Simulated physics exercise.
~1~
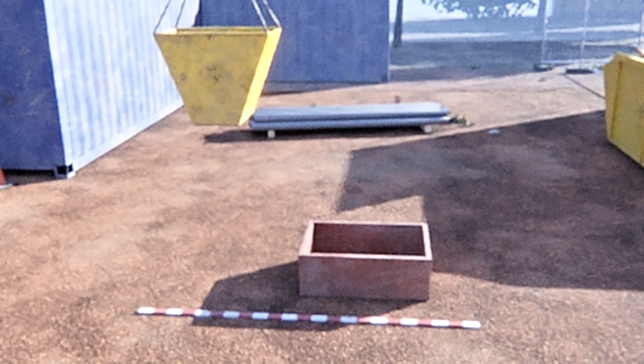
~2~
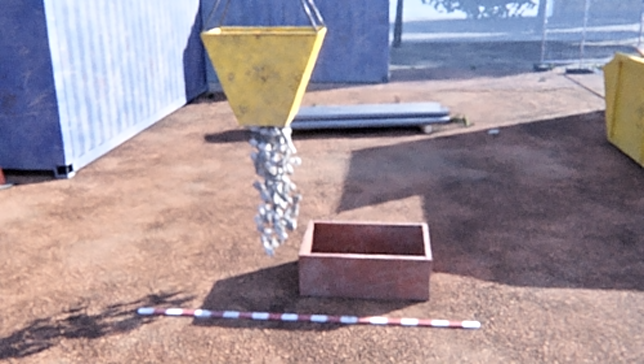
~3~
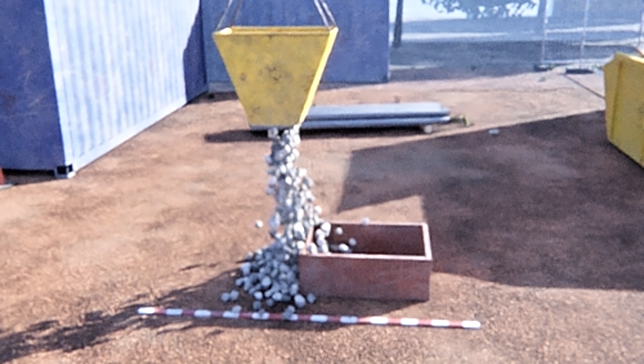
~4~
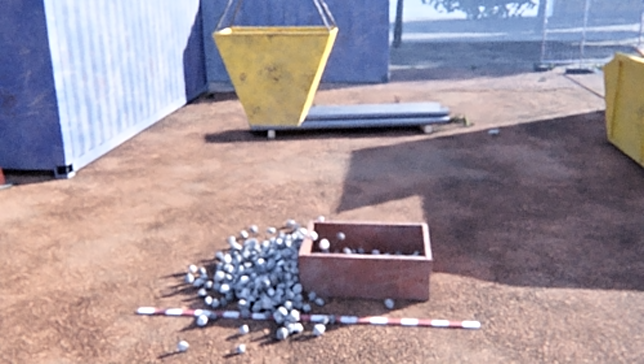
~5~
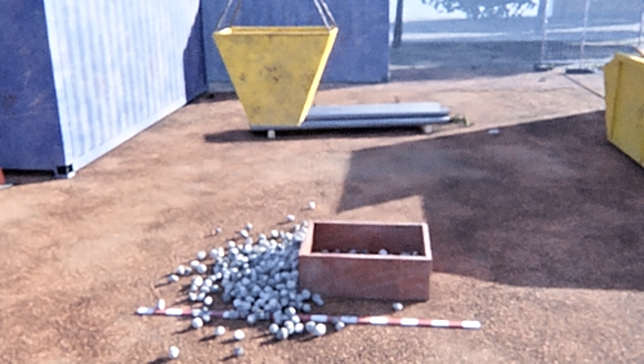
A yellow skip hanging from cables moves a little to the right over a yard of reddish-brown ground, seen from a still, slightly raised viewpoint. Blue containers stand behind it, a reddish open bin sits near the centre, and a red-and-white striped staff lies in front. Grey stones pour from the bottom of the skip, falling short of the bin on its left side. They pile against its left wall while some drop inside. The skip empties and hangs still, and the stones spread over part of the staff, most lying left of the bin and only a few inside.
